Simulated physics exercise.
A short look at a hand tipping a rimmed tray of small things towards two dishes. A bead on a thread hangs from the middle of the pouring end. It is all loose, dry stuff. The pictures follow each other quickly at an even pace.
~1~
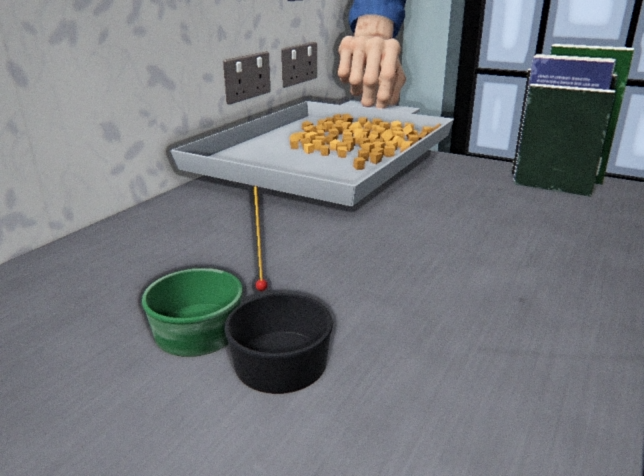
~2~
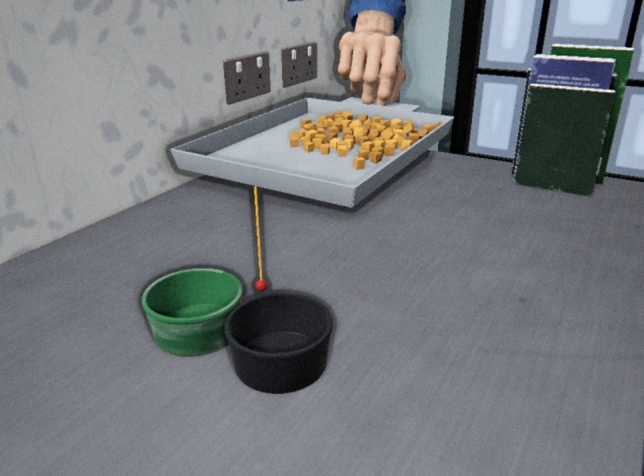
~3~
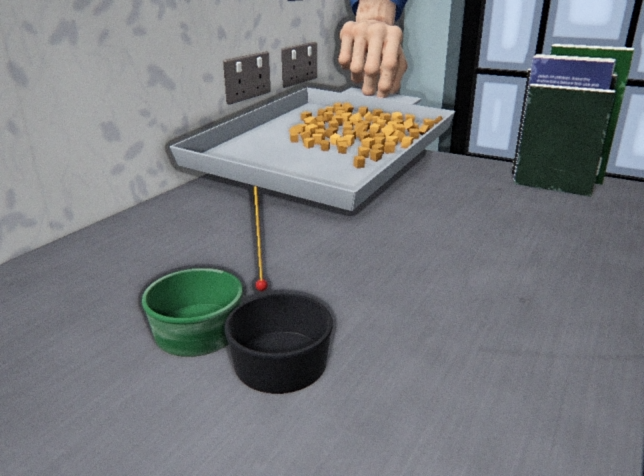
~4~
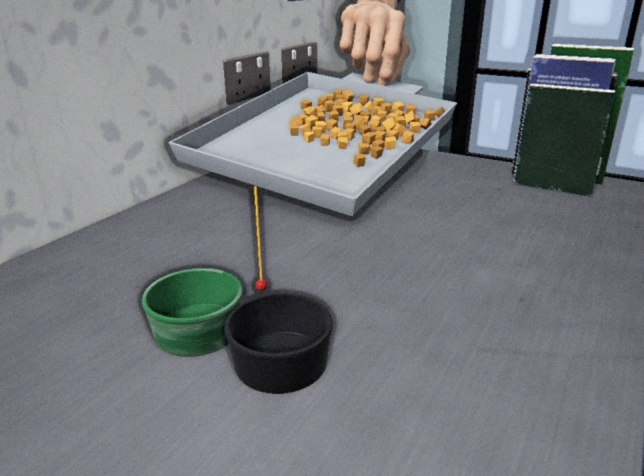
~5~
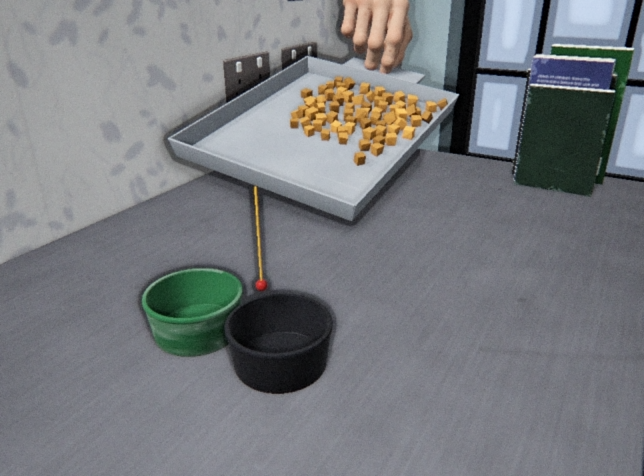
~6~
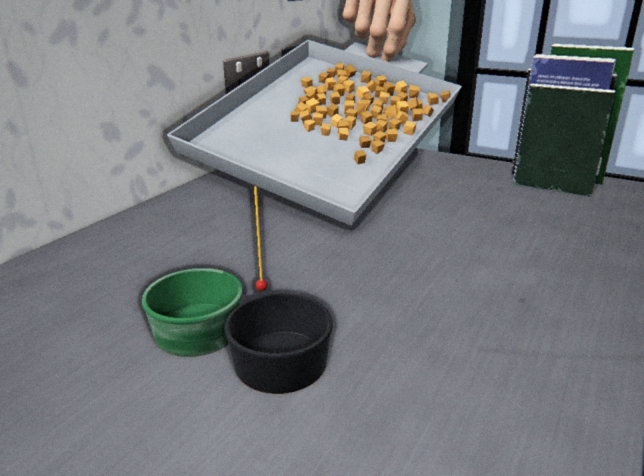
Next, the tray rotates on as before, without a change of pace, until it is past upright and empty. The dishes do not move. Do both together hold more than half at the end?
In the dishes lies less than half of it.
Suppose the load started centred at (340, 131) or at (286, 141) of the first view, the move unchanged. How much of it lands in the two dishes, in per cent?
Roughly 30 per cent, and 40 per cent.
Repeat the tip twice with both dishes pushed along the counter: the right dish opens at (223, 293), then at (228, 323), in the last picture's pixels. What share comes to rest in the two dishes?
In turn 0 and 0 in a hundred.
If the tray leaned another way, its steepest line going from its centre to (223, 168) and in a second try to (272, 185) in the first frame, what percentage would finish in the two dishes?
First some 80, then 40 per cent.
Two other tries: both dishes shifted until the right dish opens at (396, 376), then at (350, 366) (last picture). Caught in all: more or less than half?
At the first place under half, at the second not half.
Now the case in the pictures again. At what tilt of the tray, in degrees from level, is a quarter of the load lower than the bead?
At some 85 degrees.
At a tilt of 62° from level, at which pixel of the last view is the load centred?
Close to (354, 189).
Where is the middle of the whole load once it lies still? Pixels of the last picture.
Close to (352, 385).
Just after the last frame, tray tipped steeply; the larger part on the tray; about a tenth in the air.
A moment on, tray tipped past a quarter turn; roughly half on the tray; about a tenth in the right dish; roughly half outside both.
Further on, tray tipped past a quarter turn; roughly a quarter in the right dish; the larger part outside both.
When it is over, tray tipped past a quarter turn; roughly a quarter in the right dish; not one in the left dish; the larger part outside both.
